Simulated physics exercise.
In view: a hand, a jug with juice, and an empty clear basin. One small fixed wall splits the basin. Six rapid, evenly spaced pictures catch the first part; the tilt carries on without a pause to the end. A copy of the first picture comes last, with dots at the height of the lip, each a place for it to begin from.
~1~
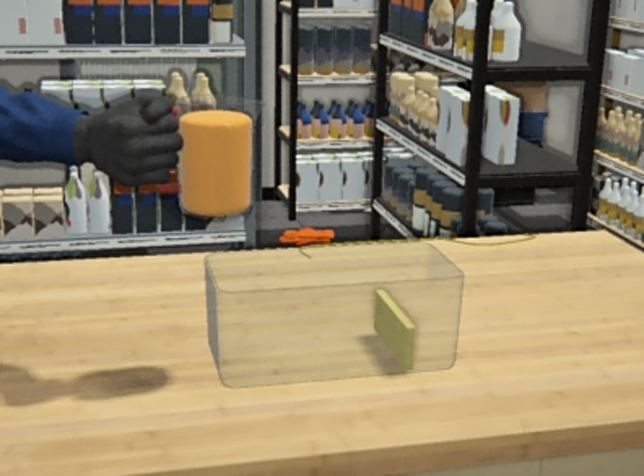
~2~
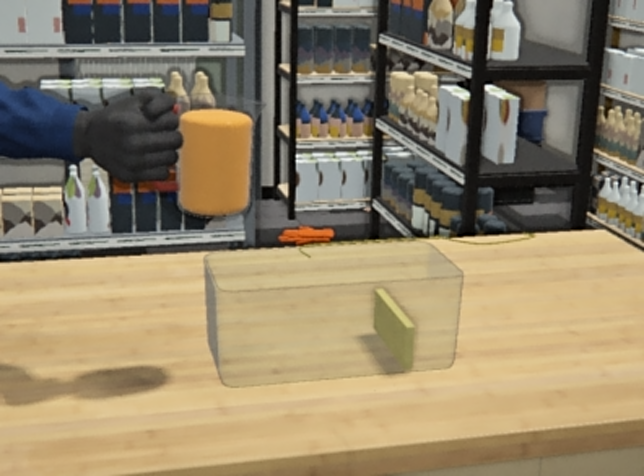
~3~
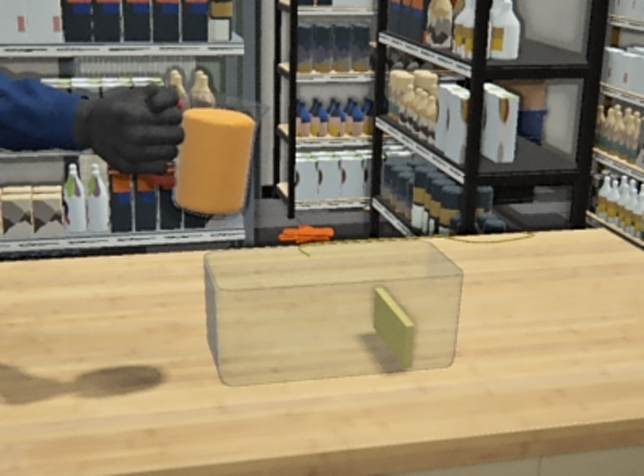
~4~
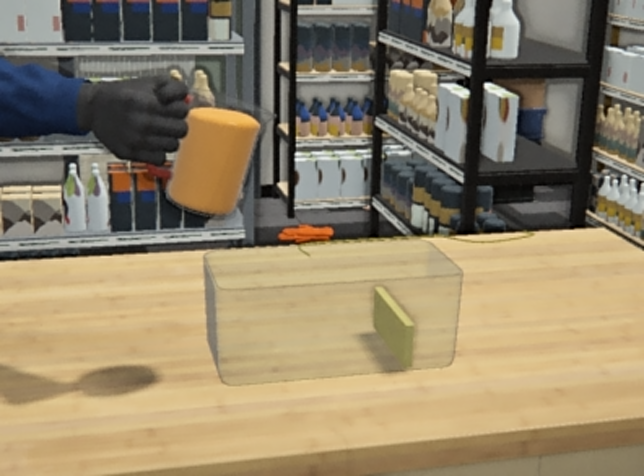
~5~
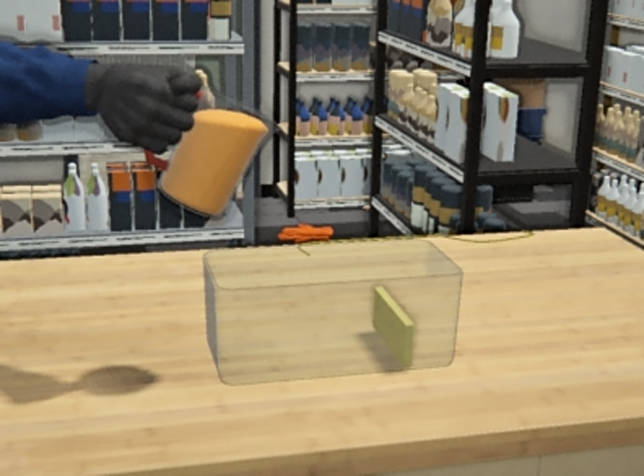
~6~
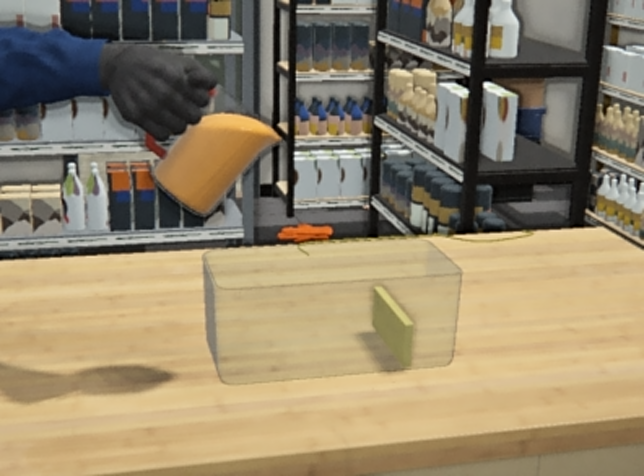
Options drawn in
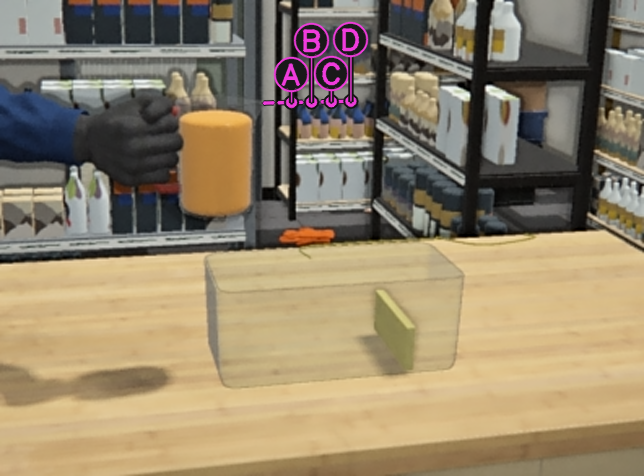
Gloved hand holding a jug of orange juice upright, then tilting it rightward above a wooden counter with a clear basin.
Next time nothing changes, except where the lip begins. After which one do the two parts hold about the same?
D is best.
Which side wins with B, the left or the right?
The left one.
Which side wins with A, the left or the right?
The left side.
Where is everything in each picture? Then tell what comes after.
In the first frame, upright, lip at (264, 103); basin from (220, 387) to (454, 366); top of the wall at (395, 308); nothing has left yet.
In the second frame, upright, lip at (265, 103); nothing has left yet.
In the third frame, tipped about 7°, lip at (269, 107); nothing has left yet.
In the fourth frame, tipped about 16°, lip at (275, 115); nothing has left yet.
In the fifth frame, tipped about 27°, lip at (280, 127); nothing has left yet.
In the sixth frame, tipped about 40°, lip at (283, 142); nothing has left yet.
On the marked copy, A at (291, 102); B at (311, 102); C at (331, 101); D at (350, 101).
Choosing A, about 93 % ends left of the wall and 4 % right of it; 3 % is lost outside.
Choosing B, about 92 % ends left of the wall and 3 % right of it; 5 % is lost outside.
Choosing C, about 85 % ends left of the wall and 12 % right of it; 3 % is lost outside.
Choosing D, about 51 % ends left of the wall and 47 % right of it.
